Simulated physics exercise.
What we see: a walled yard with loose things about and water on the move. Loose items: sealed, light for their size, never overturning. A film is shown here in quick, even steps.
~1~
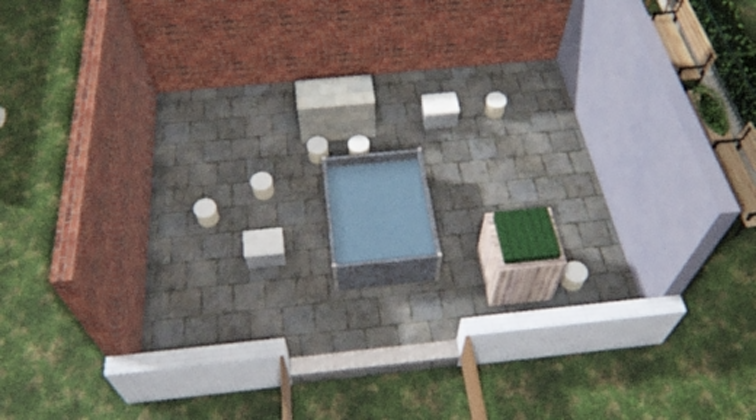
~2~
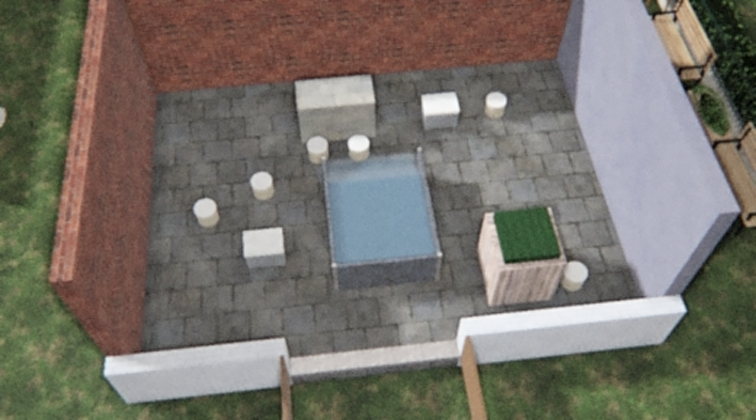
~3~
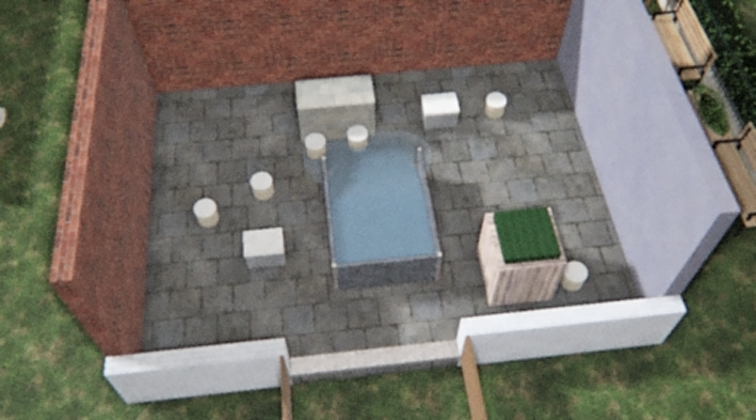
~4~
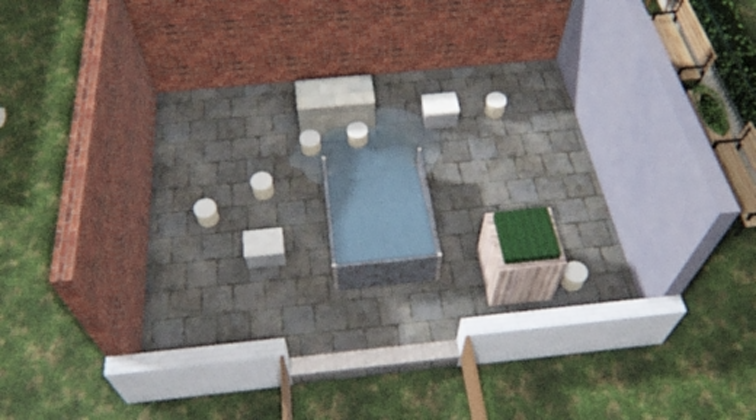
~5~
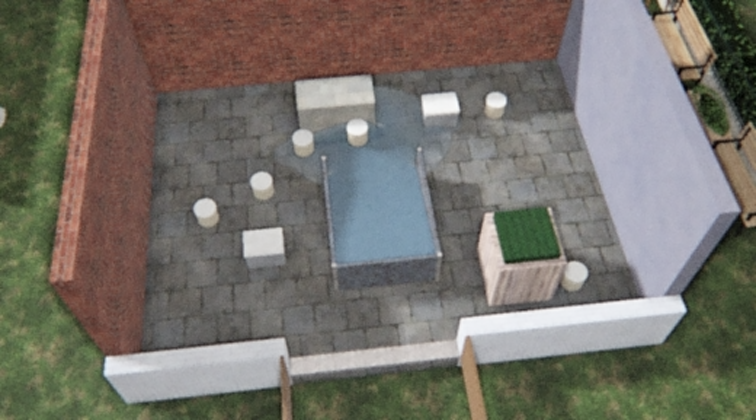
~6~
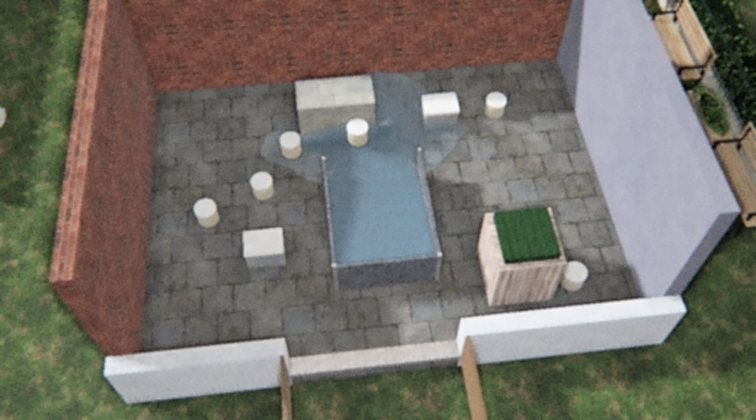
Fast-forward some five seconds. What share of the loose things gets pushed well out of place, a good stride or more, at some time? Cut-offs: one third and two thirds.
Two thirds or more.
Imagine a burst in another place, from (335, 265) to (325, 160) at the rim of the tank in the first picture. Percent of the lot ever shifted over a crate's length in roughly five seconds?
Near 40 in a hundred.
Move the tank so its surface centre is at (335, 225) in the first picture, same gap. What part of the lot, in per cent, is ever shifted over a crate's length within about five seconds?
Some 60 per cent, I'd say.
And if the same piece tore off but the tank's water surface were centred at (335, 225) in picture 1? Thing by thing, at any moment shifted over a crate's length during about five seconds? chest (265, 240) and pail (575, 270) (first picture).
Taking them in the order you gave, the first did not get there and the second did not get there.
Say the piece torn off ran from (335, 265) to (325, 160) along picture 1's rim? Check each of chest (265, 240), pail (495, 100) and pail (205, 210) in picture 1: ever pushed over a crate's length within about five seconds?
Results in order: Cleared that distance / stayed short / cleared that distance.
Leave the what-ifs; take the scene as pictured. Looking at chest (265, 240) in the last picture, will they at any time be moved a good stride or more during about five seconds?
From what I can tell, not the full distance.
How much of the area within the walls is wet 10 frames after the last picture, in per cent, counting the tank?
55 per cent, roughly.
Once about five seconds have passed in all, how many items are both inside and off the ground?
In total, 3.
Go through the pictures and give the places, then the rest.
In the first picture, a pail at (317, 145), on the bottom; a pail at (359, 143), on the bottom; 0 of 8 have shifted.
In the second picture, a pail at (317, 145) rests on the ground; a pail at (359, 143), on the bottom; 0 of 8 have shifted.
In the third picture, a pail at (315, 141) rests on the ground, close to its start; a pail at (357, 133), on the bottom, close to its start; 2 of 8 have shifted.
In the fourth picture, a pail at (310, 138) rests on the ground, close to its start; a pail at (357, 130), afloat, close to its start; 2 of 8 have shifted.
In the fifth picture, a pail at (303, 137) floats, close to its start; a pail at (357, 127), afloat, close to its start; 2 of 8 have shifted.
In the sixth picture, a pail at (290, 140), afloat, a stride from its start; a pail at (357, 127) floats, close to its start; 2 of 8 have shifted.
A moment on, 1 of 8 are well off their spots; 1 afloat.
Next, 4 of 8 are well off their spots; 2 afloat.
Later, 6 of 8 are well off their spots; 5 afloat.
In the end, 7 of 8 are well off their spots, and 7 have been at some point; 3 afloat.
